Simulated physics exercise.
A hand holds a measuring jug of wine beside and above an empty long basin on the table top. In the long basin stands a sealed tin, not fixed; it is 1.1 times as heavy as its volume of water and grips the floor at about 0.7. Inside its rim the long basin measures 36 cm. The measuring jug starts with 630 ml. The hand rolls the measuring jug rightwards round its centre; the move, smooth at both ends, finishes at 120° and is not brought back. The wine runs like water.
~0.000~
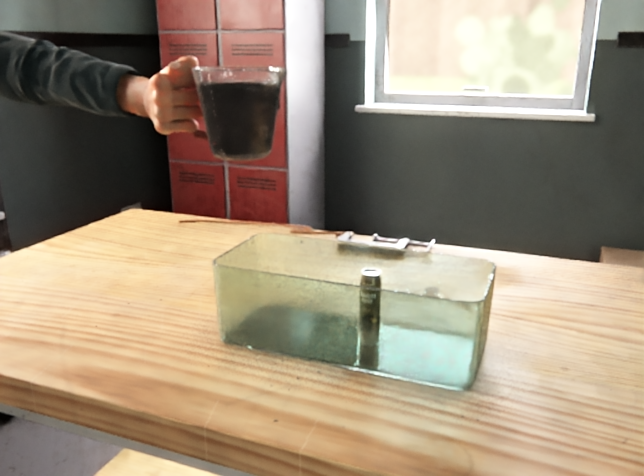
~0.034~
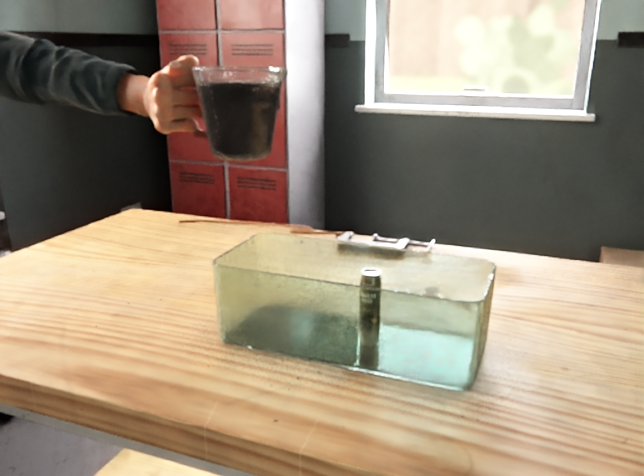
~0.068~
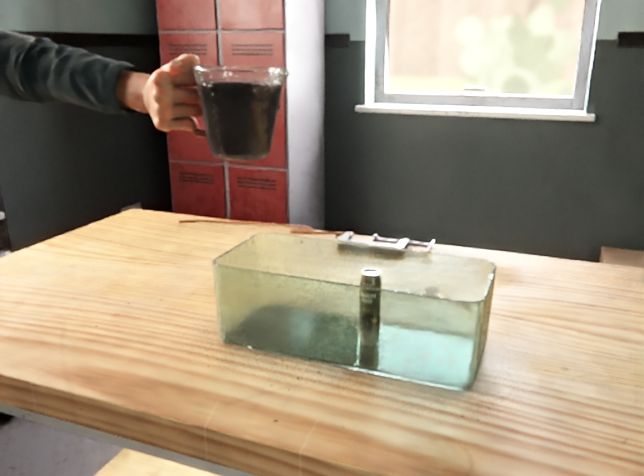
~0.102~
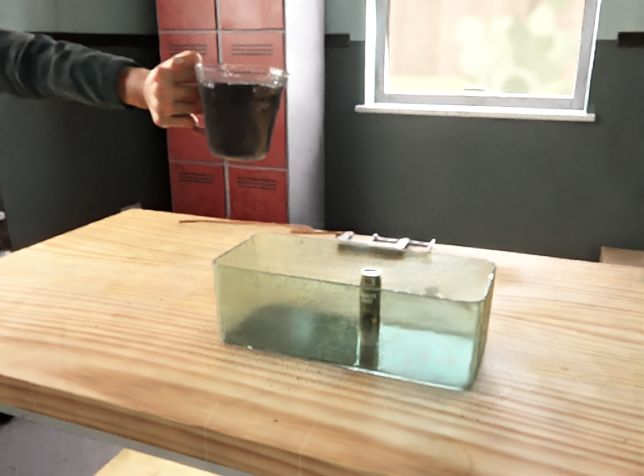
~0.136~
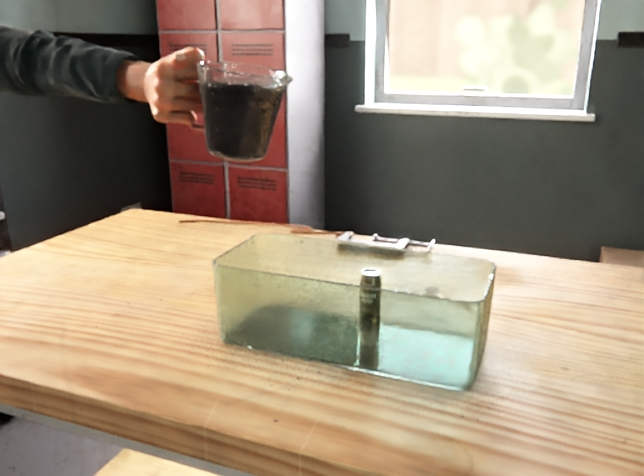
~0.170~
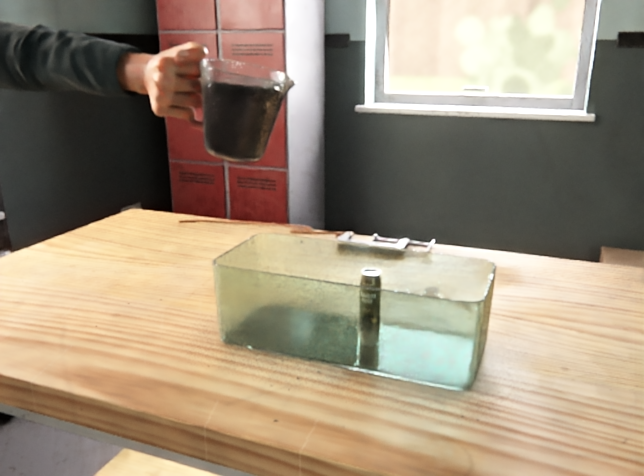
A hand in a dark sleeve reaches in from the left, holding a clear measuring jug of dark liquid above a pale wooden table, seen from slightly above in a room with red lockers and a bright window. A long, greenish glass basin sits below to the right, with a small dark tin at its front. The hand slowly tilts the jug slightly rightwards, while the view stays still.
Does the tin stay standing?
It topples.
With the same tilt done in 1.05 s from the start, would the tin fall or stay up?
Then it topples.
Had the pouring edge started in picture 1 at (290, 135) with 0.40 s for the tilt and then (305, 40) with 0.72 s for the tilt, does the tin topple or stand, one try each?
First it remains upright; then it topples.
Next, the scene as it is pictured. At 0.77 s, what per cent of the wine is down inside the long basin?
Some 76 per cent.
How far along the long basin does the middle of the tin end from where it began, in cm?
About 9.0 cm.
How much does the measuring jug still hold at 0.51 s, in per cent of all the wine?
Some 60 per cent.
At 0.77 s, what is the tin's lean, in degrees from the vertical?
About 25°.
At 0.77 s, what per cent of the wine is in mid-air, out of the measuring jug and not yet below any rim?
Near 20 in a hundred.
By 0.51 s the tilt is 83° and 61 per cent is still to pour; the tin stands where it began.
By 0.77 s the tilt is 119° and 5 per cent is still to pour; the tin leans 23°.
By 1.03 s the tilt is 120° and 0 per cent is still to pour; the tin lies on its side.
By 1.32 s the tilt is 120° and 0 per cent is still to pour; the tin lies on its side.
At rest the tin lies on its side.
